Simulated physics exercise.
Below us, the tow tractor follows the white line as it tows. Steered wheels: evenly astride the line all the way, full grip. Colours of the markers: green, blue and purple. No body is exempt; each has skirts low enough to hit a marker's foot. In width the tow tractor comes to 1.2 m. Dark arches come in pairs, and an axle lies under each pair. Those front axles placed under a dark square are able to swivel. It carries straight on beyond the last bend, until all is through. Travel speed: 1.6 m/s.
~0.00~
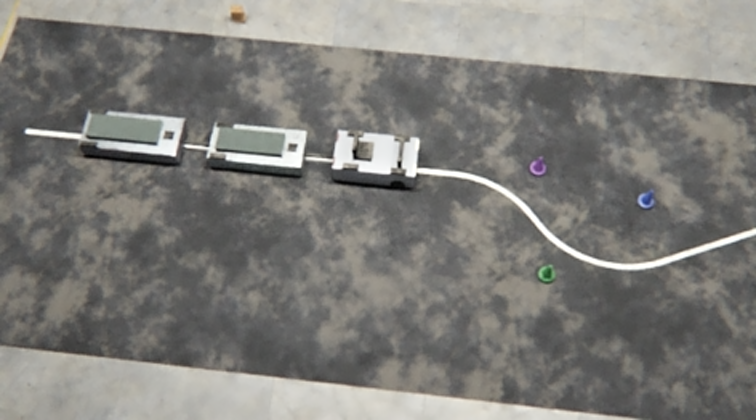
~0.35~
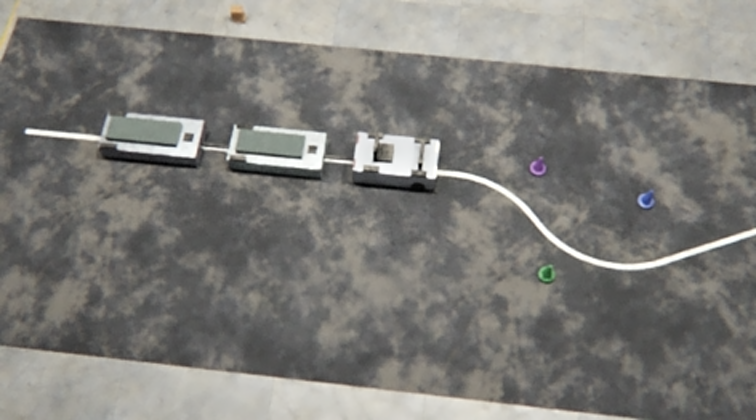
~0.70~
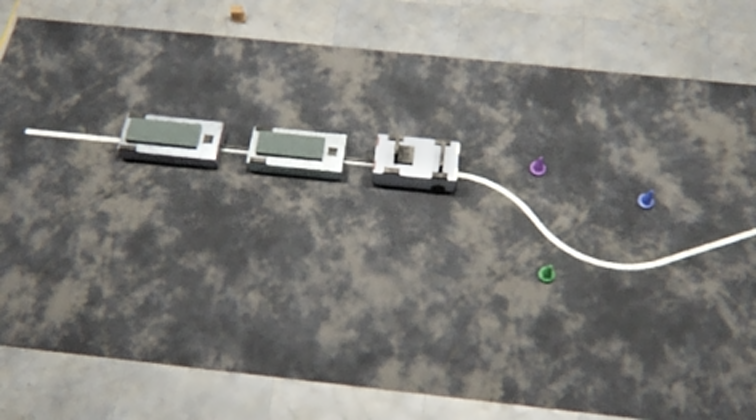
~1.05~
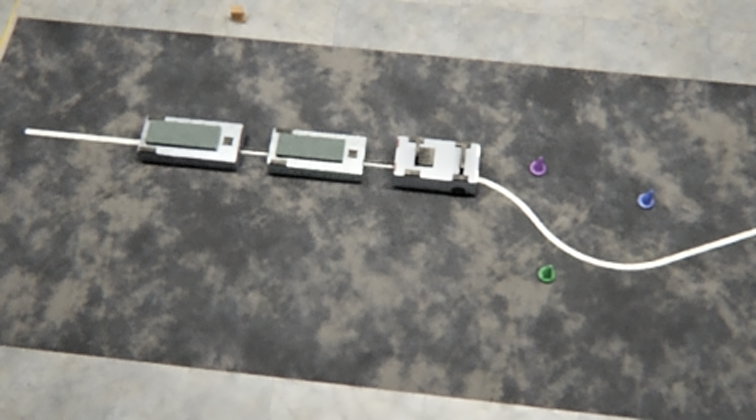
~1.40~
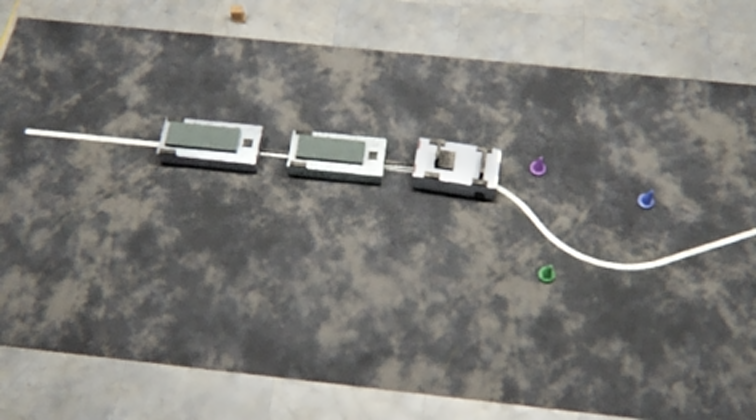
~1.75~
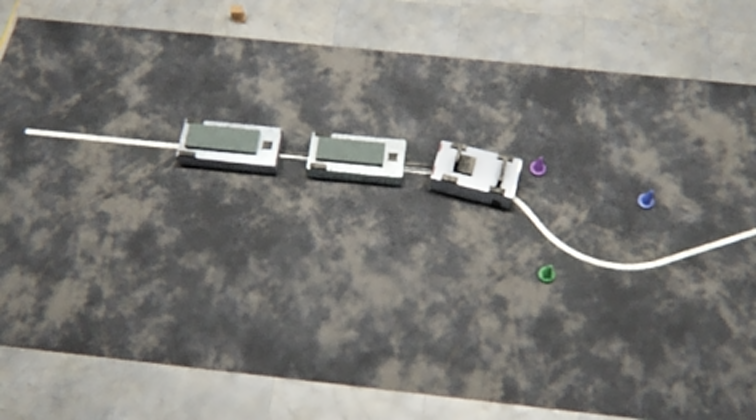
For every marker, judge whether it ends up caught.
The green marker stays clear; the blue marker stays clear; the purple marker stays clear.
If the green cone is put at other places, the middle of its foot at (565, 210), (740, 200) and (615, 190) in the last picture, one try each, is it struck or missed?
Results in order - collision, collision, no collision.
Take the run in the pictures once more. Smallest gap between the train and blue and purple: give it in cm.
For blue it's 10, for purple it's 20.
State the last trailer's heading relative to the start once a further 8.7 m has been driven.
Around 15 degrees.
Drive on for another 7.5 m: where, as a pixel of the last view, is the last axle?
The axle is about at (435, 178).
After 3.2 s, the last axle is at (269, 145) of the last picture, on the line; green has been passed with 15 cm to spare; purple has been passed with 20 cm to spare.
After 4.5 s, the last axle is at (335, 153) of the last picture, on the line.
After 10.4 s, the last axle is at (661, 223) of the last picture, 85 cm off the line; blue has been passed with 10 cm to spare.
After 12.7 s, the last axle is out of the picture, 25 cm off the line; 0 of 3 struck in all.
